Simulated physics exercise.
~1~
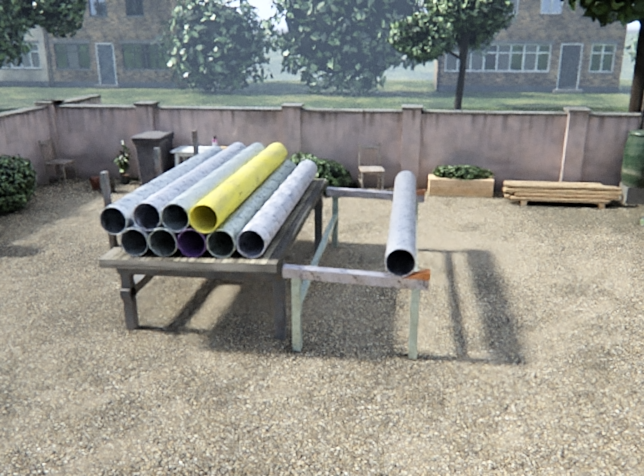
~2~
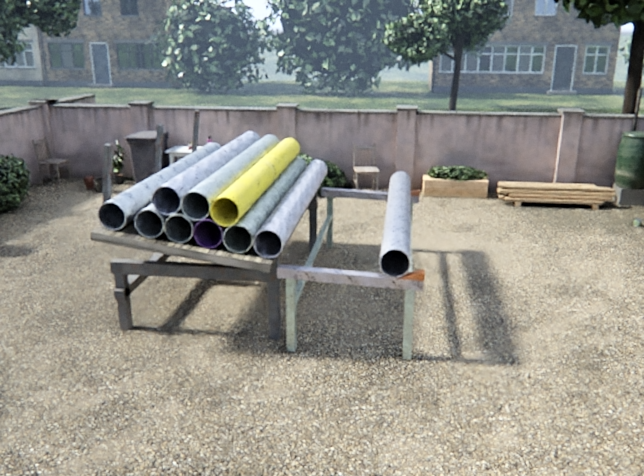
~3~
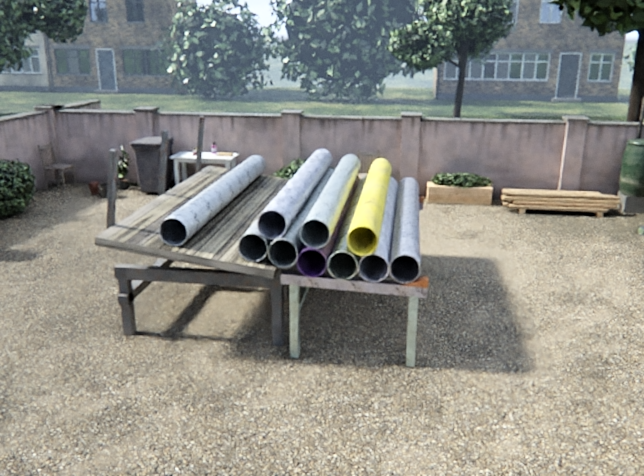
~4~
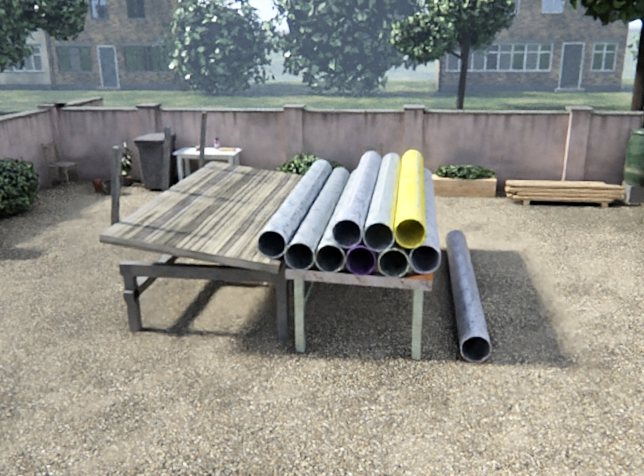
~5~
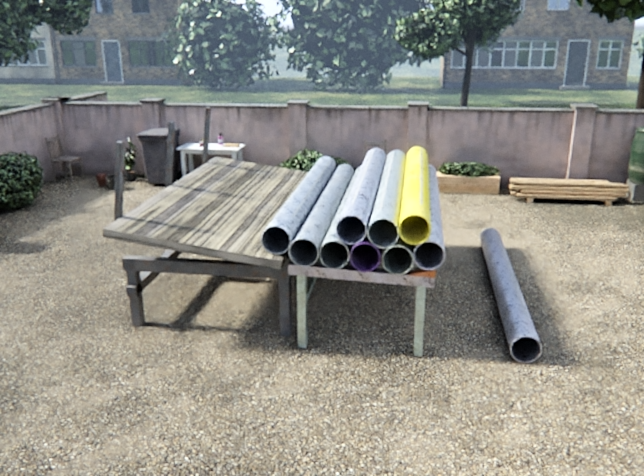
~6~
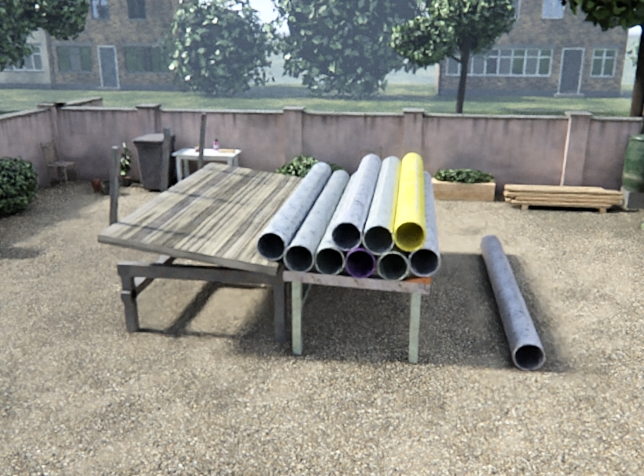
In a gravel yard, stacked pipes roll right onto a rack and one drops off.
